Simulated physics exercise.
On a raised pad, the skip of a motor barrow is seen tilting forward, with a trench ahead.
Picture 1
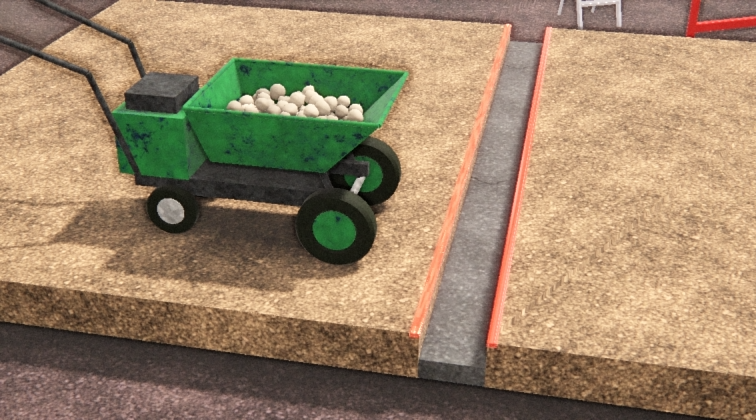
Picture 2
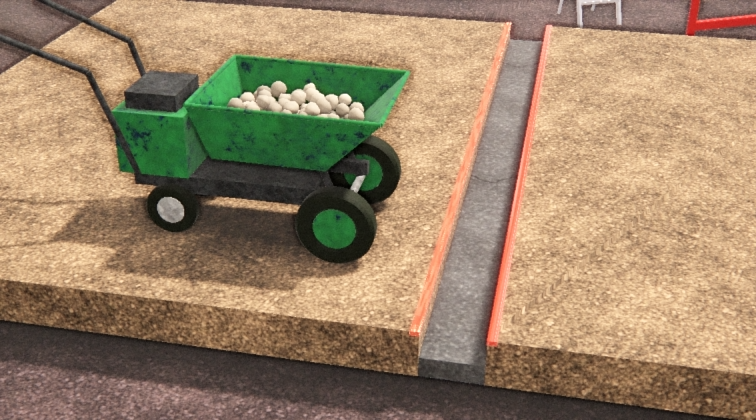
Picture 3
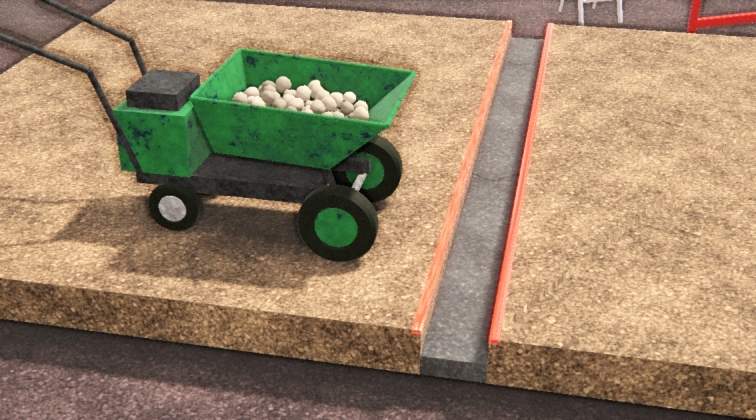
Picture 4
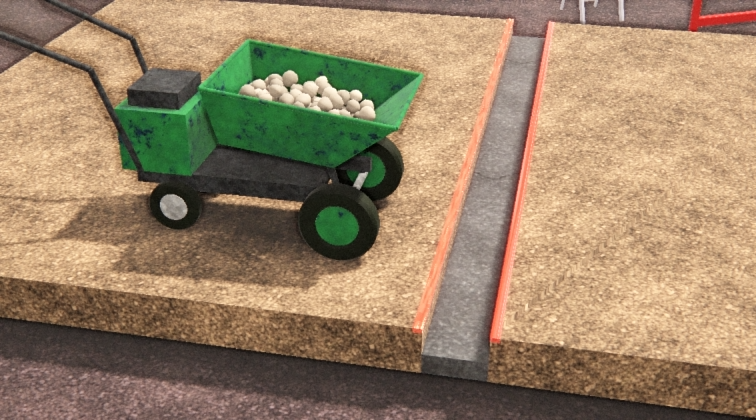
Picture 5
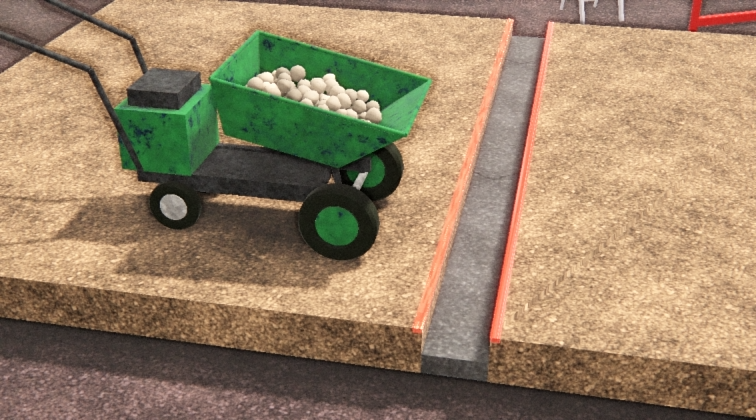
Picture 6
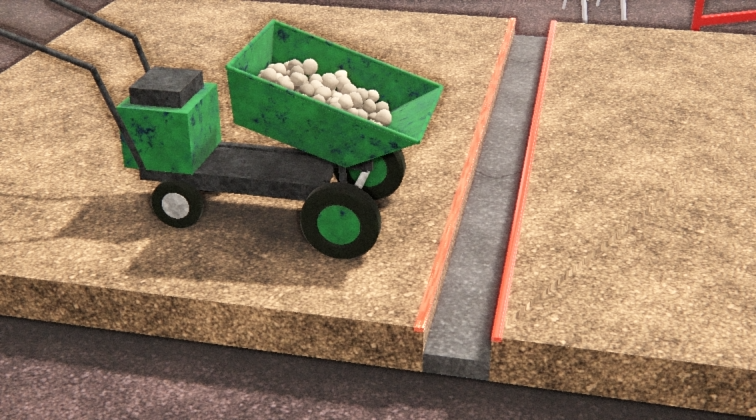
Green skip of a motor barrow tilting slowly forward with its load of pale pebbles, beside a narrow trench edged in red.
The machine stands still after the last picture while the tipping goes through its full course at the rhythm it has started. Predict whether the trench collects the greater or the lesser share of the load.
The load ends chiefly in the trench.
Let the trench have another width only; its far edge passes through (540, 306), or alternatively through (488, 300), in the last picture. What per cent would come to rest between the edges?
The first try comes to close to 90 per cent, the next to 40 per cent.
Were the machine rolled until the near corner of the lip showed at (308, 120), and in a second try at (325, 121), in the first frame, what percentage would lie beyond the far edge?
About 0 per cent first, about 0 per cent second.
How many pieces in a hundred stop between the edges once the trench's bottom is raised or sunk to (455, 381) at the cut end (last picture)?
70 %.
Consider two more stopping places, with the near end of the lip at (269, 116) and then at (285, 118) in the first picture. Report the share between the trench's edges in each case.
The share would be near 30 percent, and then near 40 percent.
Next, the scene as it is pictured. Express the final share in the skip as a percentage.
That comes to about 0 per cent or so.
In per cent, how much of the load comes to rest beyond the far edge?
Share of load: Near 35 %.
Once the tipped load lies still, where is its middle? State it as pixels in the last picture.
Roughly pixel (499, 247).
Soon, skip tipped steeply; all in the skip.
A while on, skip tipped right over; about half in the skip; about a third in or heaped over the trench; a small part beyond it.
Towards the end, skip tipped right over; a small part in the skip; about two thirds in or heaped over the trench; about a third beyond it.
Finally, skip tipped right over; a stray few in the skip; about two thirds in or heaped over the trench; about a third beyond it.
